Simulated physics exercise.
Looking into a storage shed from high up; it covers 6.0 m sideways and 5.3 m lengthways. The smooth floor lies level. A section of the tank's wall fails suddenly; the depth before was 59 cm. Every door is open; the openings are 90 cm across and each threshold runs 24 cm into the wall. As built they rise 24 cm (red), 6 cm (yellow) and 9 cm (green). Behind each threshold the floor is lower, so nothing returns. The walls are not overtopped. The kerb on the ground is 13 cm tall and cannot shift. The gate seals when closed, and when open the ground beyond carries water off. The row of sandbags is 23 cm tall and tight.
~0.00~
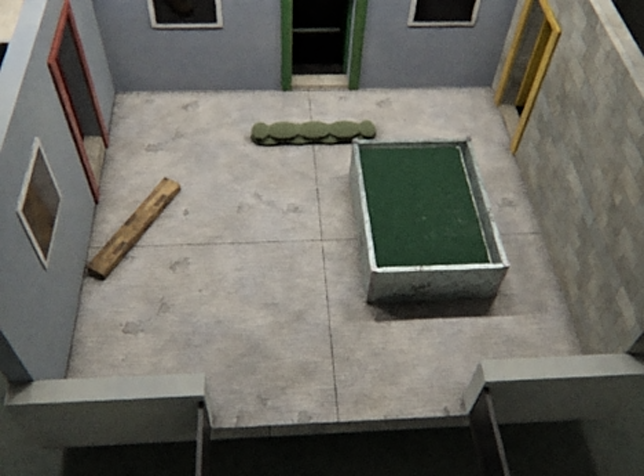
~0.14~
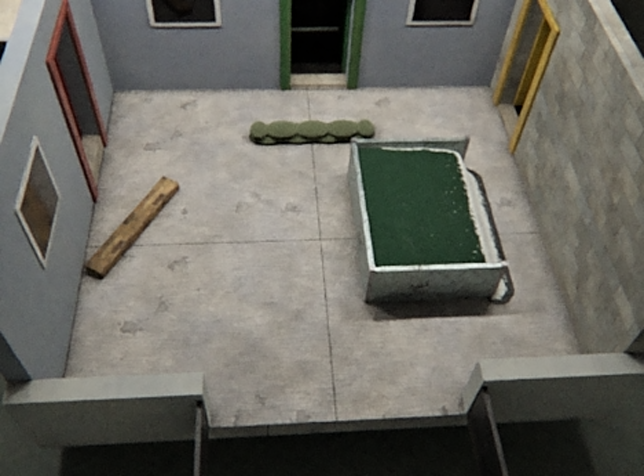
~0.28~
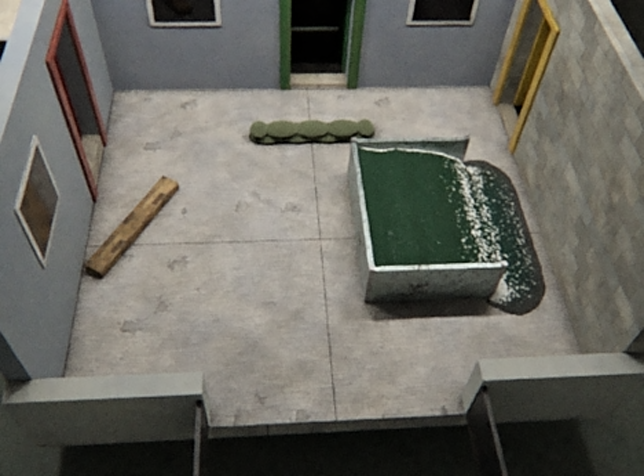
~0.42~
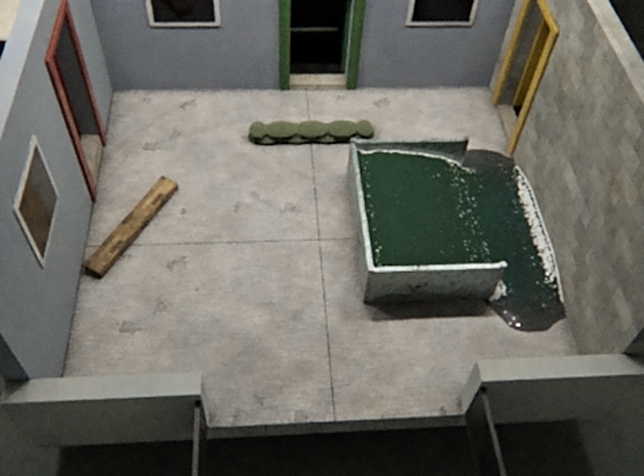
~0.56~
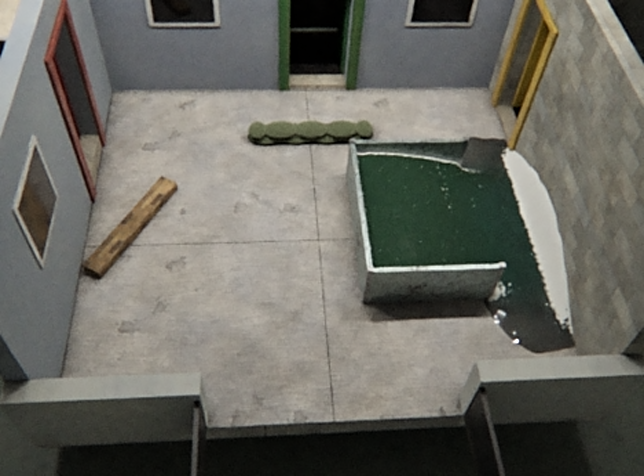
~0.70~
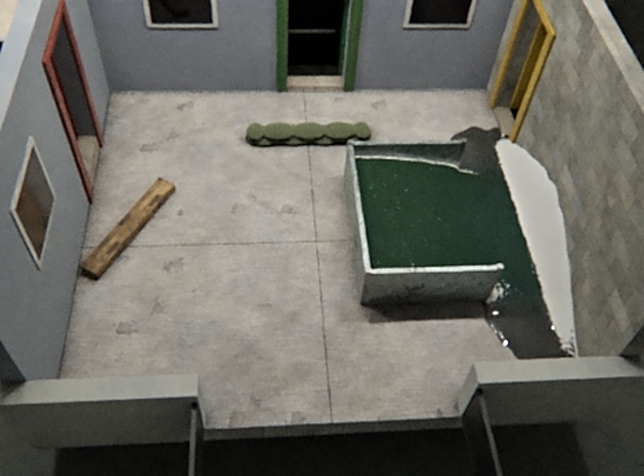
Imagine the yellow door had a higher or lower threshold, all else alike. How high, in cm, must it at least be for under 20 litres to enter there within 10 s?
It would have to be roughly 9.5 cm high.
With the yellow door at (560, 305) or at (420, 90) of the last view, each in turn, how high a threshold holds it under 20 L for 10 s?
Roughly 27 and 17 cm.
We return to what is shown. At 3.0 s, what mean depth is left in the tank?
Roughly 17 cm on average.
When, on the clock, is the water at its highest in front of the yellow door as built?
Around 1.6 s.
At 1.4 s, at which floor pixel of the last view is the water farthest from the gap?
Around (485, 92).
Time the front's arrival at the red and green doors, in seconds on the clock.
Red 4.5 s, green 2.2 s.
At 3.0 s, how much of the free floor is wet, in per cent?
About 50 per cent.
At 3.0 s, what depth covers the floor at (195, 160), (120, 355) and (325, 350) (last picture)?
In that order: 0, 0 and 3 cm.
After 1.4 s water covers 15 % of the floor, deepest (44 cm) near (585, 390); 12 cm at the yellow door, 2 litres in over its 6 cm threshold.
After 3.0 s water covers 50 % of the floor, deepest (22 cm) near (585, 390); 9 cm at the yellow door, 25 litres in over its 6 cm threshold.
After 10.0 s water covers 95 % of the floor, deepest (12 cm) near (106, 118); 6 cm at the yellow door, 58 litres in over its 6 cm threshold.
At the yellow door as built, the water arrived by 0.8 s and peaked near 13 cm at 1.6 s.
Run again over the same 10 s with other heights there, 38 litres in over 7.5 cm, 14 litres over 10.5 cm. The limit of 20 litres is kept from about 9.5 cm up.
